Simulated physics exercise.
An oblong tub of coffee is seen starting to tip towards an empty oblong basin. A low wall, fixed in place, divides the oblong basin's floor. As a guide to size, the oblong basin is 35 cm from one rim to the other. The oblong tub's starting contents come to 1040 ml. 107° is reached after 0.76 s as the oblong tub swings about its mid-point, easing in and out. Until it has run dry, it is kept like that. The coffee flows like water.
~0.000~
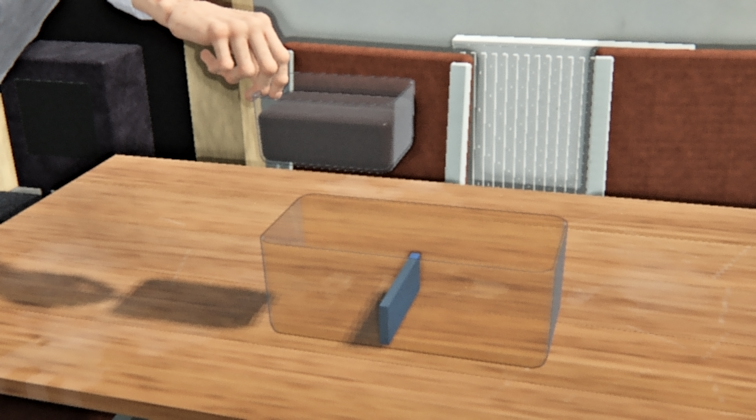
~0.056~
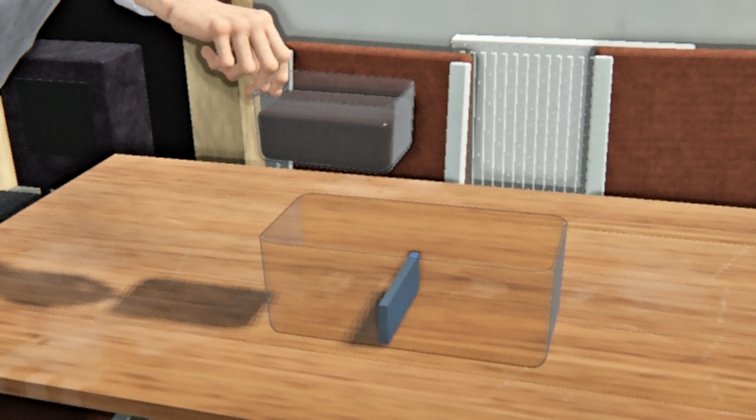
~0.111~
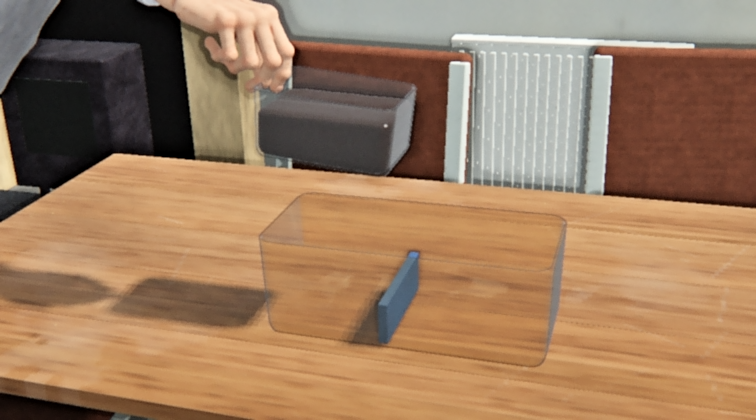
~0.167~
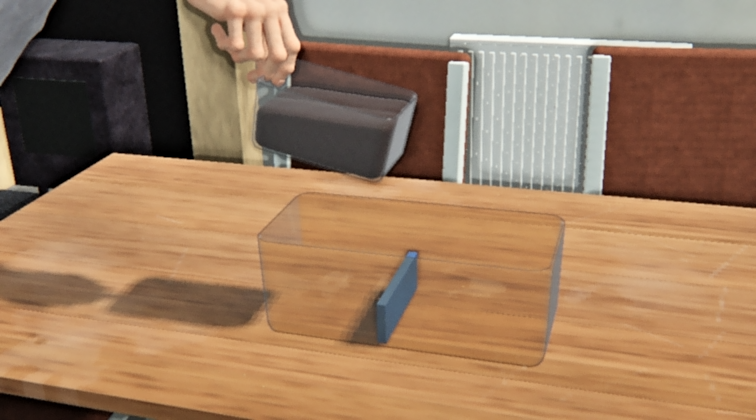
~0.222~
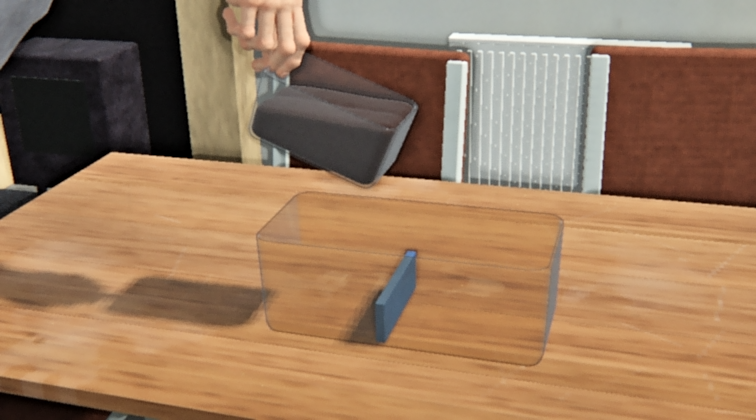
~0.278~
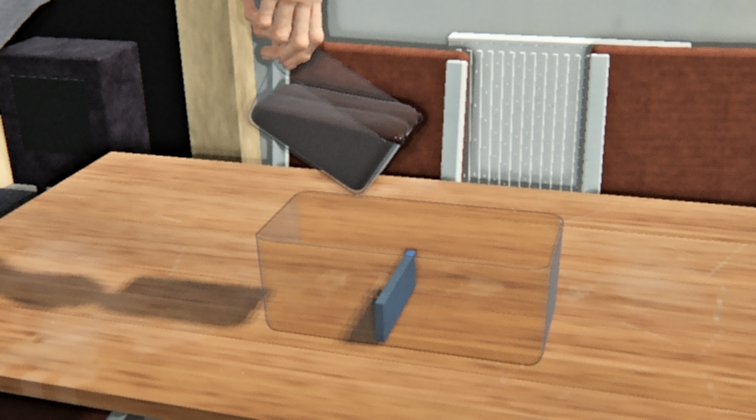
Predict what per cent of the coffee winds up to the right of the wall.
Roughly 79 per cent is past the wall.
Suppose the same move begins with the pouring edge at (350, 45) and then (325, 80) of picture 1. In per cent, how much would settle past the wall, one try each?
In order, 60 and 20 per cent.
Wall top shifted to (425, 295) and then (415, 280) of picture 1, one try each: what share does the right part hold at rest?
60 % and 70 %.
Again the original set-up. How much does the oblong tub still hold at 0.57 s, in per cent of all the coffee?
Some 22 % of it is still there.
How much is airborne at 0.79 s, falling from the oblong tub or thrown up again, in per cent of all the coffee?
Close to 7 in every hundred parts.
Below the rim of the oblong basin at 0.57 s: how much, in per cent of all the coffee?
About 42 per cent.
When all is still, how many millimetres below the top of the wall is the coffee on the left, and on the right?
Left side: Around 46 mm. Right side: Around 26 mm.
By 0.57 s the tilt is 92° and 22 per cent is still to pour, 0 is left of the wall and 42 right of it.
By 0.79 s the tilt is 107° and 5 per cent is still to pour, 9 is left of the wall and 77 right of it.
By 1.01 s the tilt is 107° and 0 per cent is still to pour, 16 is left of the wall and 79 right of it.
By 1.26 s the tilt is 107° and 0 per cent is still to pour, 17 is left of the wall and 79 right of it.
At rest 17 per cent lies left of the wall, 79 right of it and 4 outside.
